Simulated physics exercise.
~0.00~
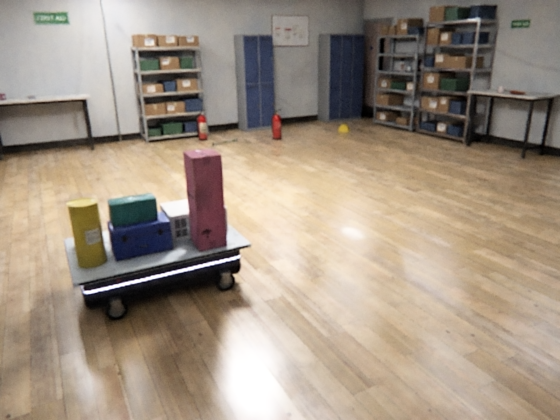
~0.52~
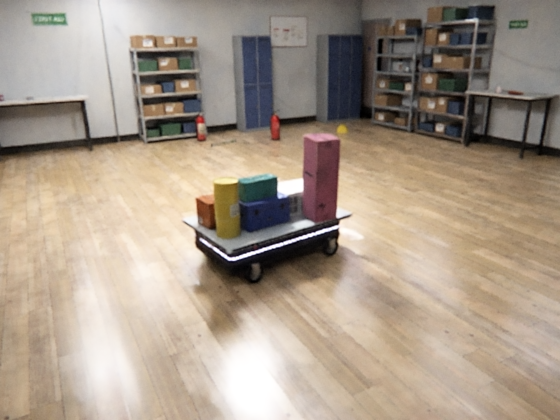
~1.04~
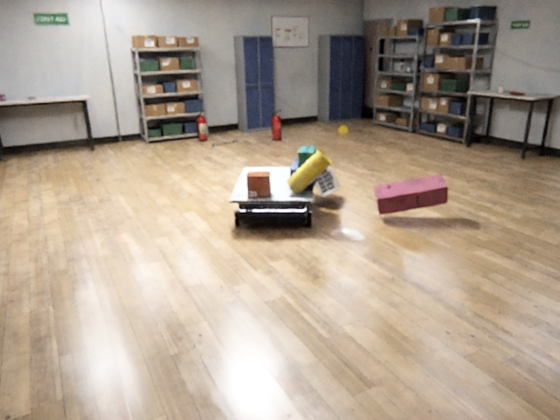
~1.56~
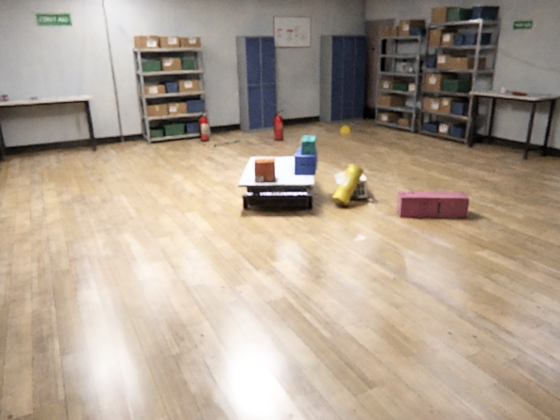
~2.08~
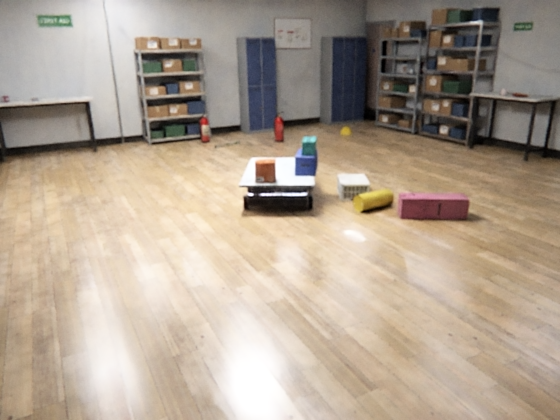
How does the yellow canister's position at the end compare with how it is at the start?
At the start the yellow canister stands upright on the cart's deck, but at the end it lies on its side on the floor to the right of the cart.
The clip opens on a low cart carrying a yellow canister, a pink box and other colourful items across a wooden floor, with nobody pushing it. It rolls to the right and starts turning away from the viewer, revealing an orange parcel on its deck. As it swings further around, the pink box and white crate tumble off the right side while the yellow canister leans over. The canister then drops off too, tipping beside the crate. Finally, the cart stands still with the orange parcel, blue toolbox and turquoise parcel aboard, and the fallen items lie on the floor to its right.
